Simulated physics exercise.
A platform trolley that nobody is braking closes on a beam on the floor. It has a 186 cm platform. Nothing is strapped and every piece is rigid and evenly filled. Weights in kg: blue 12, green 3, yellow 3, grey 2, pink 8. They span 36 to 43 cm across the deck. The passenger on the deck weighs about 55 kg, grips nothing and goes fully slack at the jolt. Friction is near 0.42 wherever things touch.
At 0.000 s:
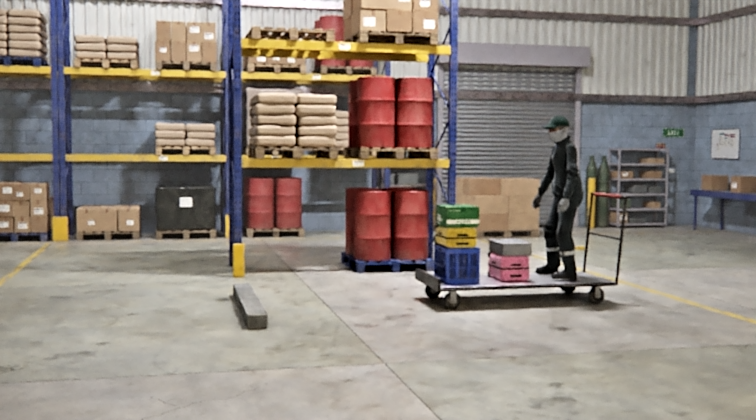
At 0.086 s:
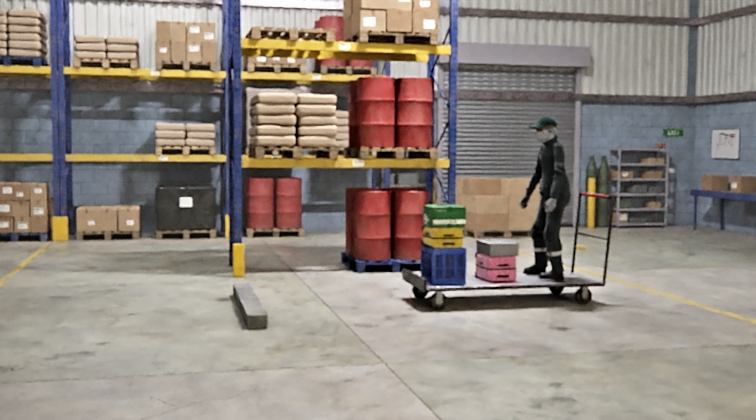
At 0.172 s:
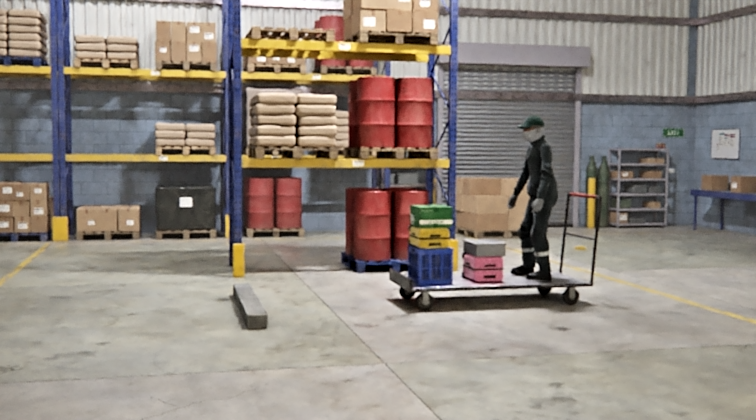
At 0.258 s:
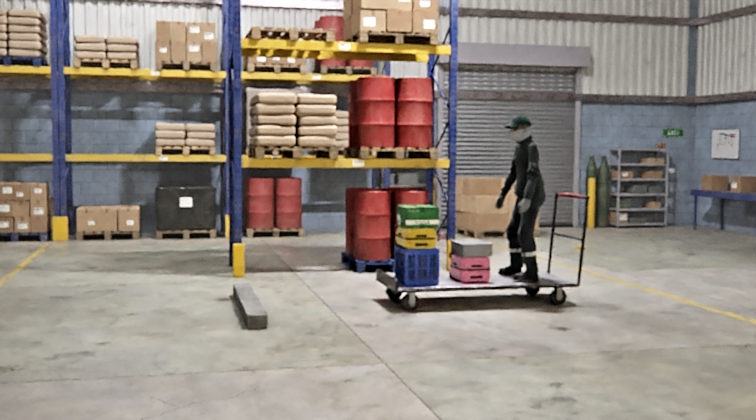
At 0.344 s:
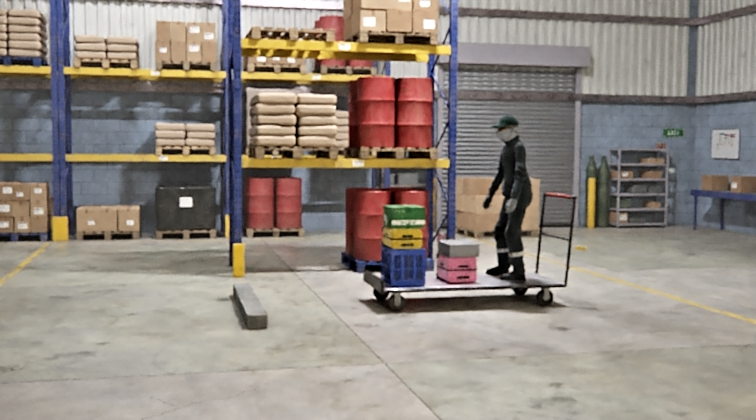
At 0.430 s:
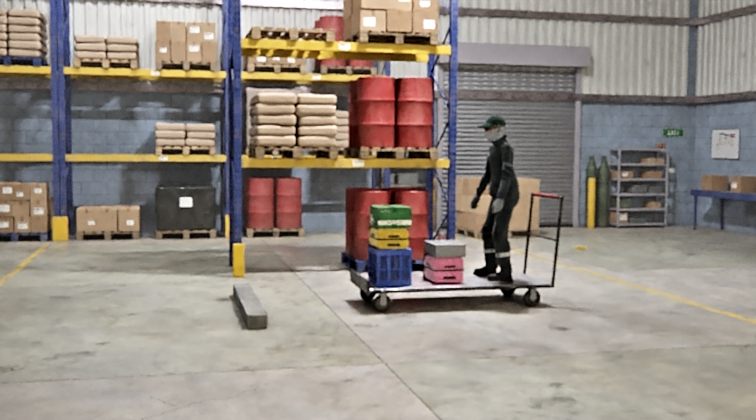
In a warehouse with tall blue and yellow racking and a grey roller shutter, seen from the side by a still camera, a grey beam lies on the concrete floor. To its right, a flat trolley carries green, yellow, blue and pink crates, with a person in dark clothes and a green cap standing behind them. The trolley rolls steadily left toward the beam, carrying the upright rider along.
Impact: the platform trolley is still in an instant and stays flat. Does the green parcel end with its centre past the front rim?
The green parcel ends off the deck.
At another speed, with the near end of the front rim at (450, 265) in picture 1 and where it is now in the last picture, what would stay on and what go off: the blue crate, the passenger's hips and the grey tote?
Then blue on, hips on, grey on.
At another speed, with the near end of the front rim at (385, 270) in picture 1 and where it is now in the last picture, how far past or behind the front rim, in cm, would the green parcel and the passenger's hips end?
Then green 20 behind, hips 120 behind.
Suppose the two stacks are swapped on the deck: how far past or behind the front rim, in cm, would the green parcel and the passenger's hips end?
Then green 20 past, hips 110 behind.
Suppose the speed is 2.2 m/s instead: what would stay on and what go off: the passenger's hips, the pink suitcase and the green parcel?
Then hips on, pink on, green off.
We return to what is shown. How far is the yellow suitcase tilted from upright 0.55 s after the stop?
Roughly 90° from upright.
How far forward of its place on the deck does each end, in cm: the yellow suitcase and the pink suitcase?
Forward: Yellow 75, pink 30.
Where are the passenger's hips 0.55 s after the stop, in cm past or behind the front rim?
About 100 cm behind the rim.
After 1.09 s the deck stops.
After 1.34 s the green parcel is 1 cm past the rim, tilted 10°, near (247, 219) in the last picture's view.
After 1.64 s the green parcel is 37 cm past the rim, tilted 85°, near (209, 259) in the last picture's view.
After 2.09 s the green parcel is 74 cm past the rim, tilted 180°, near (169, 302) in the last picture's view.
At rest, 4.3 s, past the rim, green parcel and yellow suitcase; behind it, blue crate, grey tote, pink suitcase and the passenger's hips.
